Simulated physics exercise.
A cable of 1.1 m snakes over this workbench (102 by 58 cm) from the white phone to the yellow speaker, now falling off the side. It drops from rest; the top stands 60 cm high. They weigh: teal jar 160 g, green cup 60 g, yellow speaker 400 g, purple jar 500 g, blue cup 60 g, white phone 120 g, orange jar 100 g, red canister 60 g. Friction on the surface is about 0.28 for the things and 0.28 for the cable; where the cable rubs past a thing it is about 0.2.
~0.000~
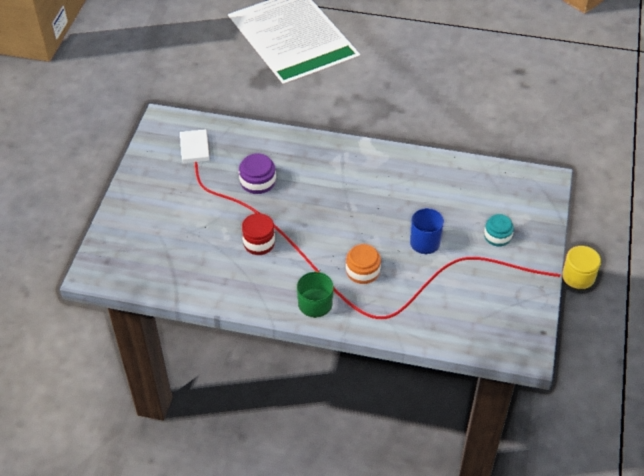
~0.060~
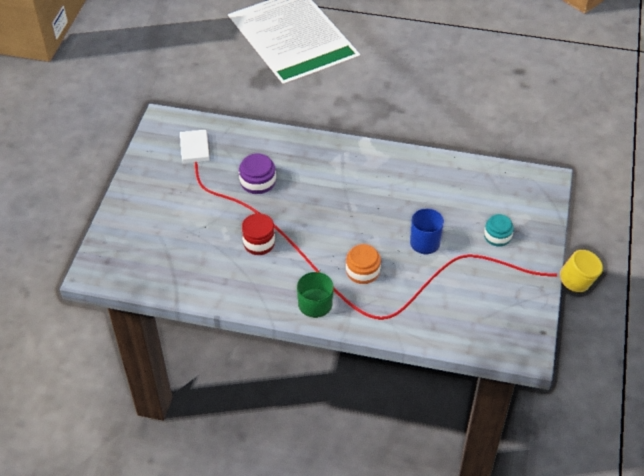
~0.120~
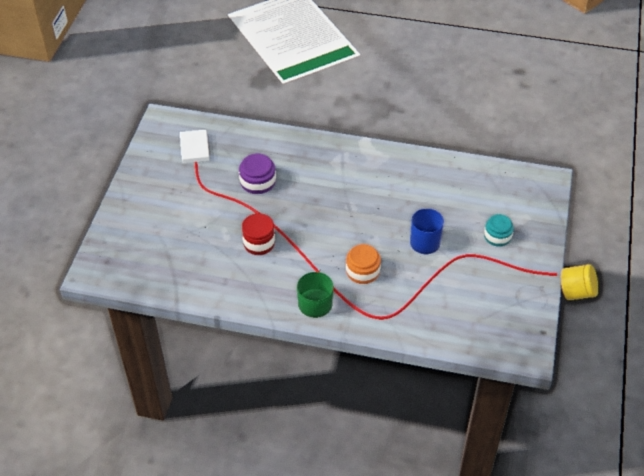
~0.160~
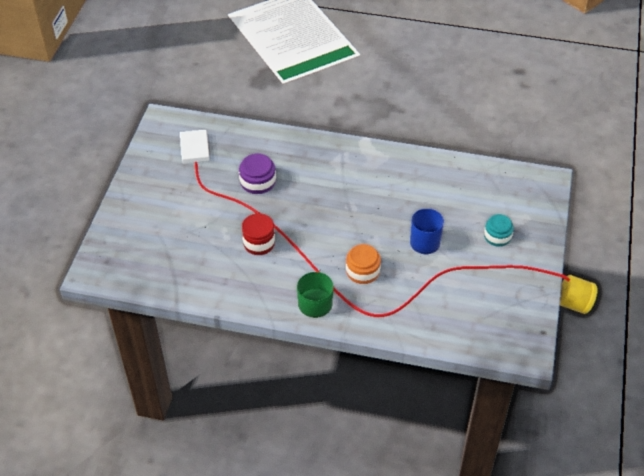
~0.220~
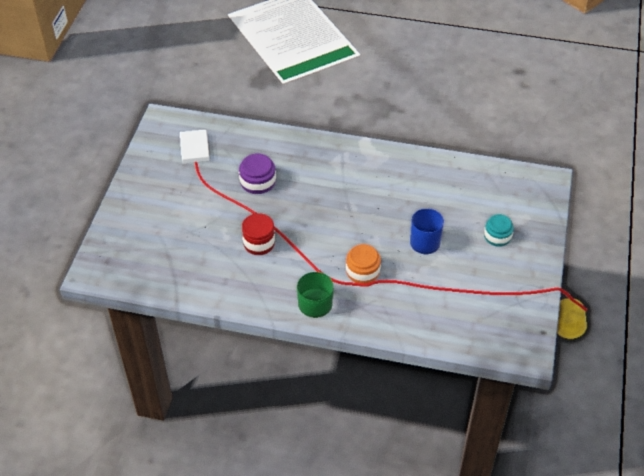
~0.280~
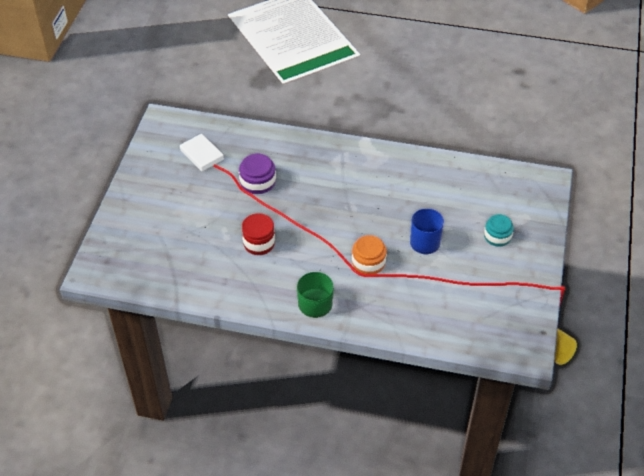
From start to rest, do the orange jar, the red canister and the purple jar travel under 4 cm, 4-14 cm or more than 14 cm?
Result: Orange jar ends far away, red canister reaches the top band, purple jar barely shifts.
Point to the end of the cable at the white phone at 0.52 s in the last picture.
At about (318, 242).
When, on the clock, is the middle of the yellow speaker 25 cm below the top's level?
That is: 0.30 s.
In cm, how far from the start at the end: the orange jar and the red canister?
Orange jar over the edge, red canister over the edge.
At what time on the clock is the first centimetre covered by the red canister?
Red canister 0.48 s.
At 0.5 s, the cable's tail end at (318, 242); orange jar 29 cm off its start, red canister 5 cm off its start, purple jar 2 cm off its start.
At 0.7 s, the cable's tail end at (449, 302); orange jar 41 cm off its start, red canister 18 cm off its start, purple jar 2 cm off its start.
At 1.0 s, the cable's tail end at (541, 337); orange jar over the edge, red canister 21 cm off its start at (264, 308), purple jar 2 cm off its start at (265, 166).
At 1.2 s, the cable has left the top; orange jar over the edge, red canister over the edge, purple jar 2 cm off its start.
At 2.4 s, the cable has left the top; orange jar over the edge, red canister over the edge, purple jar 2 cm off its start at (265, 166), white phone over the edge.
